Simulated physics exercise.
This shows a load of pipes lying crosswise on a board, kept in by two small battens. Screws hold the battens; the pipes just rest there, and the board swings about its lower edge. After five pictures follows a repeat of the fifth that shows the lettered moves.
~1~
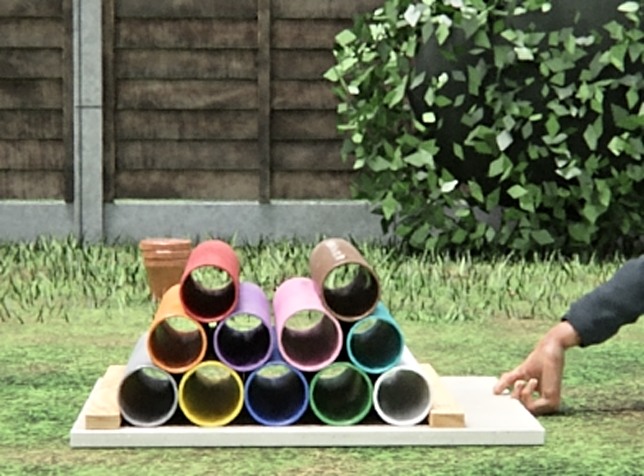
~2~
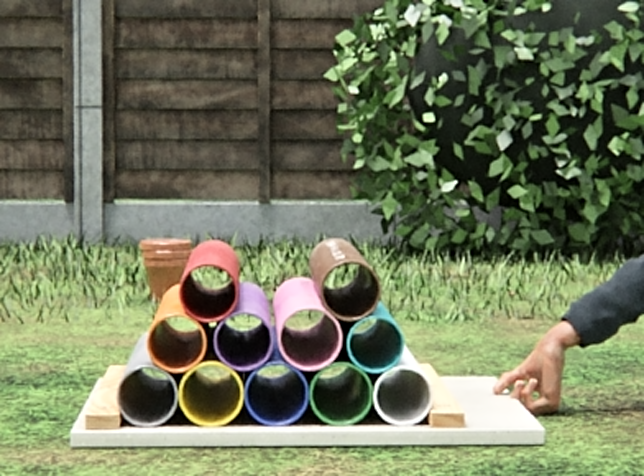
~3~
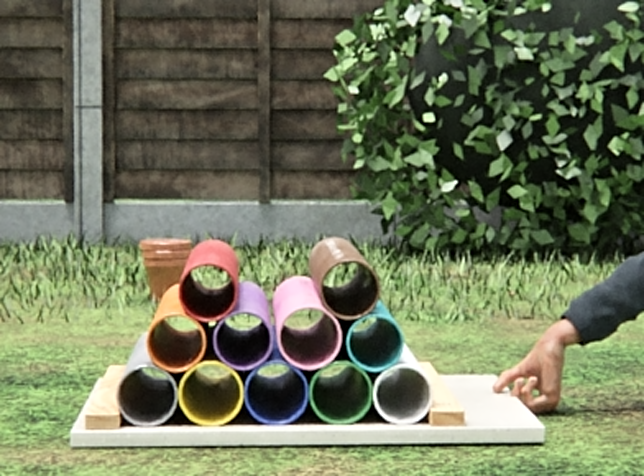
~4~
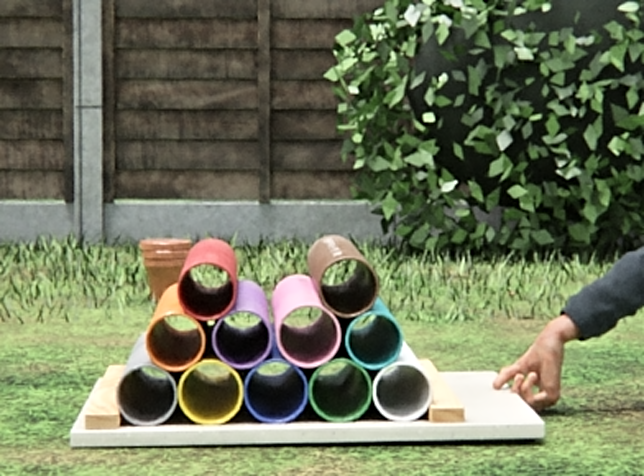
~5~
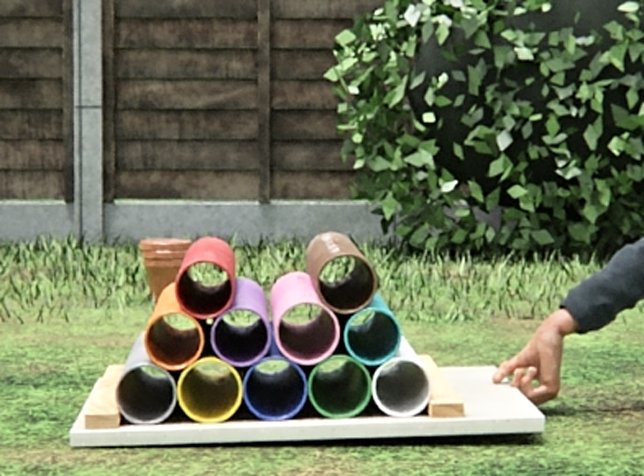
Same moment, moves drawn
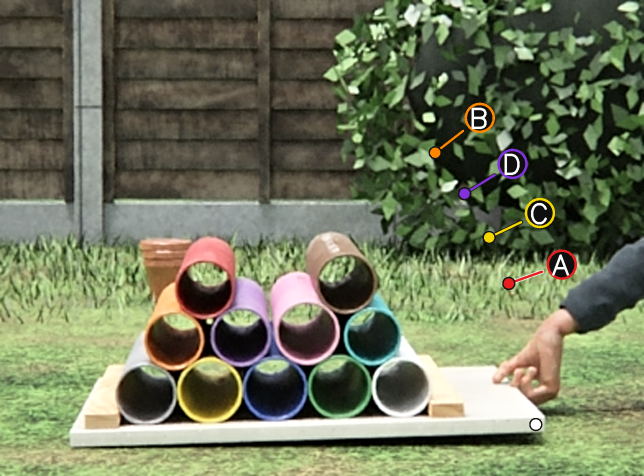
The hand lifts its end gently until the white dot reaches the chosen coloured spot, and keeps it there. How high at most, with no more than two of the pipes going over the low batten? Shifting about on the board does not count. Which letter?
At most to C.
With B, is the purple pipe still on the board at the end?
The purple pipe: No.
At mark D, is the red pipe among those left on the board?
No.
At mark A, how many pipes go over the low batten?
At A the number is none.
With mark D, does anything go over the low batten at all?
At D: Yes.
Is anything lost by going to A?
No, at A.
On the marked copy, A at (509, 283); B at (435, 153); C at (489, 237); D at (464, 194); the white dot at (536, 424).
With C. Early on, board at 16°.
Further on, board at 26°.
At the end, board at 26°, none over the low batten.
As for the rest, A none over the low batten; B eleven over the low batten; D five over the low batten.
